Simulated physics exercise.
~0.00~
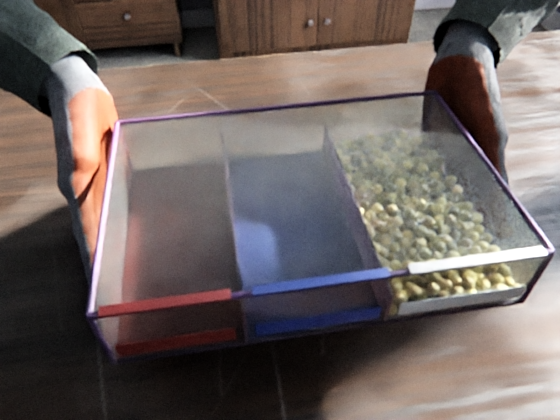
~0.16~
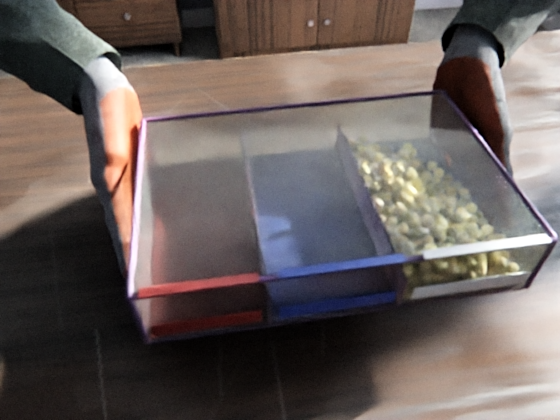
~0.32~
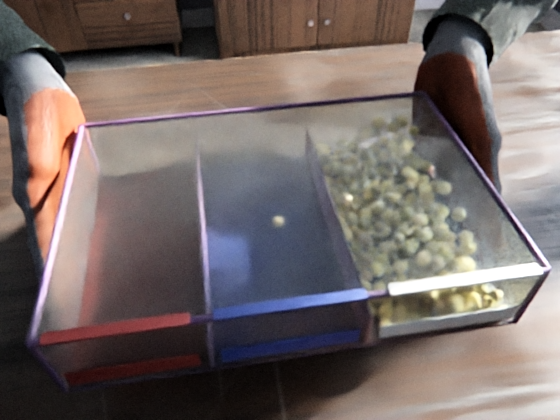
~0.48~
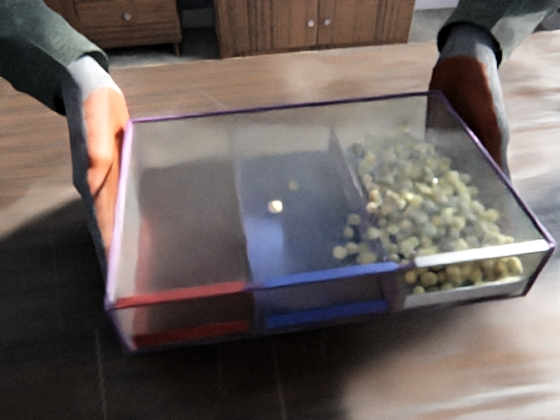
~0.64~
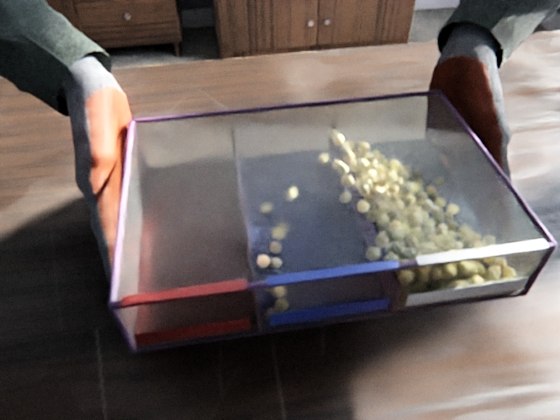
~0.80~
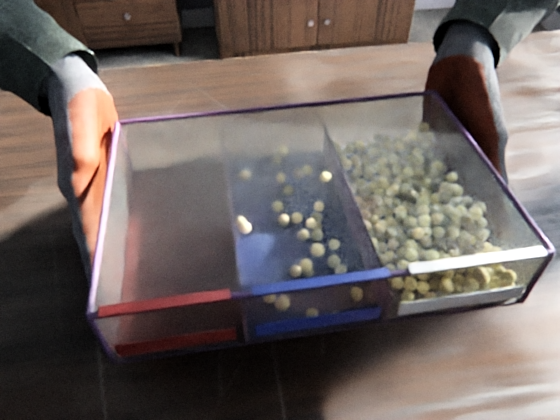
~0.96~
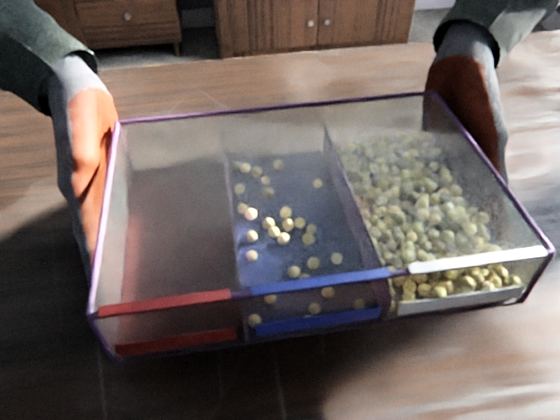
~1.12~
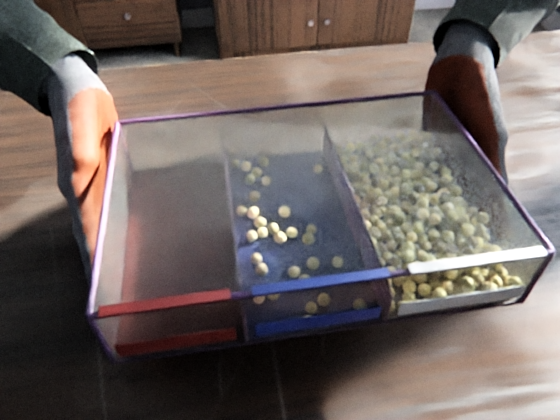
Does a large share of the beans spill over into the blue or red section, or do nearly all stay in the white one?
Nearly all of the beans stay in the white section on the right. Only a small share settles in the blue middle section, and the red one stays empty.
Gloved hands shaking a clear lidded box of soya beans, a few hopping into the blue middle section, most staying right.
